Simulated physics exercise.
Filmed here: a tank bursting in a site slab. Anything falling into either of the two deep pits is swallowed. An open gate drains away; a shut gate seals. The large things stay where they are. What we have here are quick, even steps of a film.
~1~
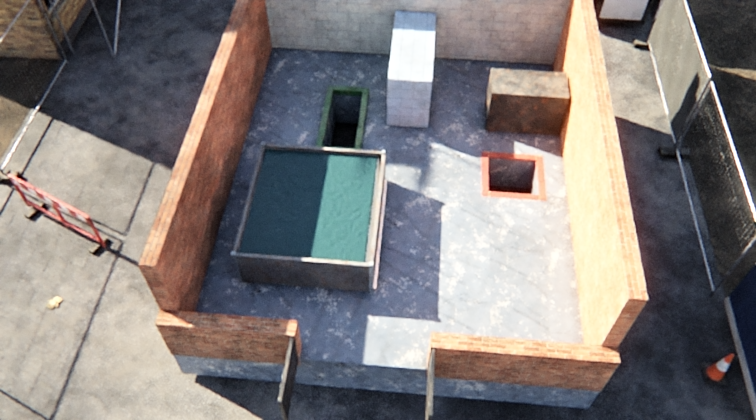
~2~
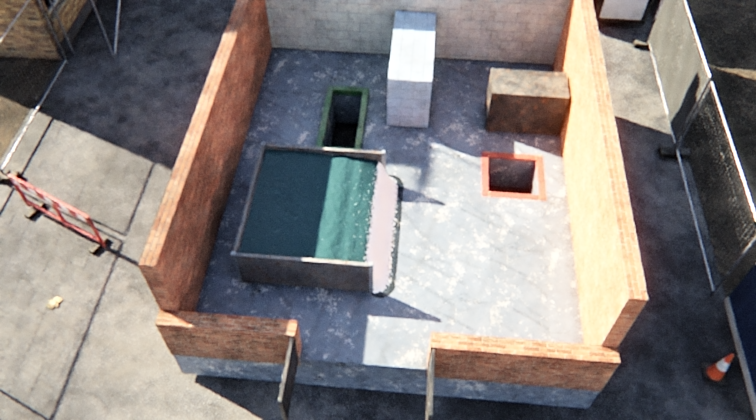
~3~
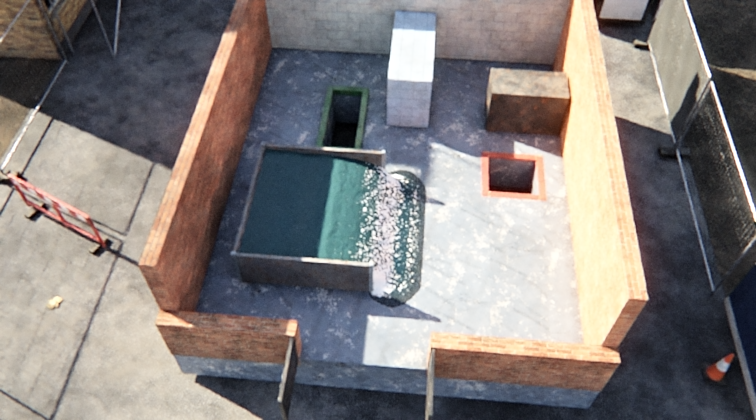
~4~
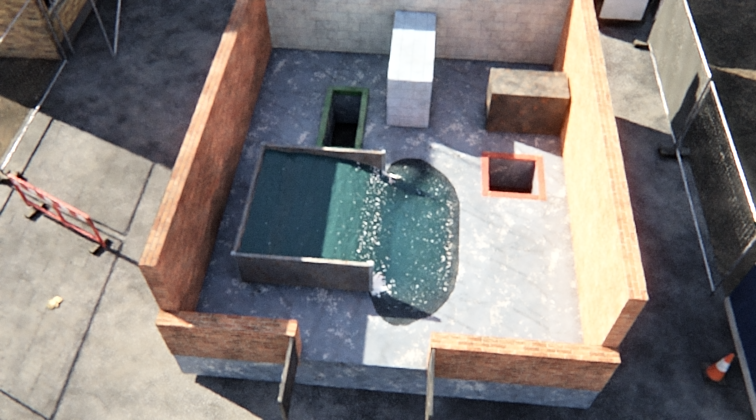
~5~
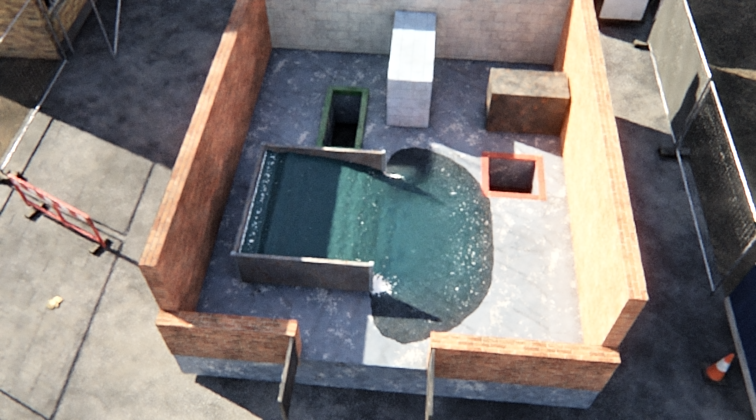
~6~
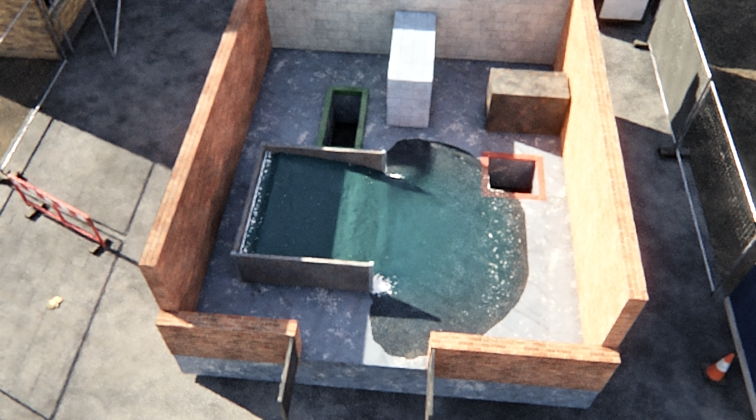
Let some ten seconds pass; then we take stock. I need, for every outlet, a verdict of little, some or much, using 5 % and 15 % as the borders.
Verdicts: Gate, some; red pit, much; green pit, little.
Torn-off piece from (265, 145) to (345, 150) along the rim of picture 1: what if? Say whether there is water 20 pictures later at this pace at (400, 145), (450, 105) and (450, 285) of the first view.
Well, the first is hit by the spill, the next missed by the spill, the last missed by the spill.
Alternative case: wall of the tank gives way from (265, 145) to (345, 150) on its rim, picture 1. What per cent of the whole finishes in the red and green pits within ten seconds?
In percent: Red 4, green 25.
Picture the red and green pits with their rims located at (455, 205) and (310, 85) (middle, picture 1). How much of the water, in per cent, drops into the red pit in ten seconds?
Result - red pit, 50 in a hundred.
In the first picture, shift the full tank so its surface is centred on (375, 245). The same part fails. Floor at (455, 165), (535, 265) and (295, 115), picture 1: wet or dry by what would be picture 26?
Okay, first one got wet, second one got wet, last one high and dry.
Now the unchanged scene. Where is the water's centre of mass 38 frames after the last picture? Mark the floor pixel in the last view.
Roughly (428, 228).
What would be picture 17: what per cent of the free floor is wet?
By my count, 45 percent.
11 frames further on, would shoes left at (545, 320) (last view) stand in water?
Result recorded: Waterlogged.
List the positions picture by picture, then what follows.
The water tank at (314, 203) is whole and still, in the first frame.
The front is at (388, 177), out from the gap at (376, 223), in the second frame.
Water pours out at (376, 225) and has run to (394, 302), in the third frame.
The front is at (428, 168), out from the gap at (376, 226), in the fourth frame.
Water pours out at (376, 226) and has run to (461, 170), in the fifth frame.
The front is at (519, 210), out from the gap at (376, 226), in the sixth frame.
A moment on, water covers 40 % of the floor; the gate 0 %, the red pit 2 %, the green pit 0 %.
Next, water covers 45 % of the floor; the gate 0 %, the red pit 7 %, the green pit 0 %.
Then, water covers 45 % of the floor; the gate 0 %, the red pit 18 %, the green pit 0 %.
Later, water covers 70 % of the floor; the gate 5 %, the red pit 33 %, the green pit 0 %.
In the end, water covers 90 % of the floor; the gate 8 %, the red pit 42 %, the green pit 0 %.
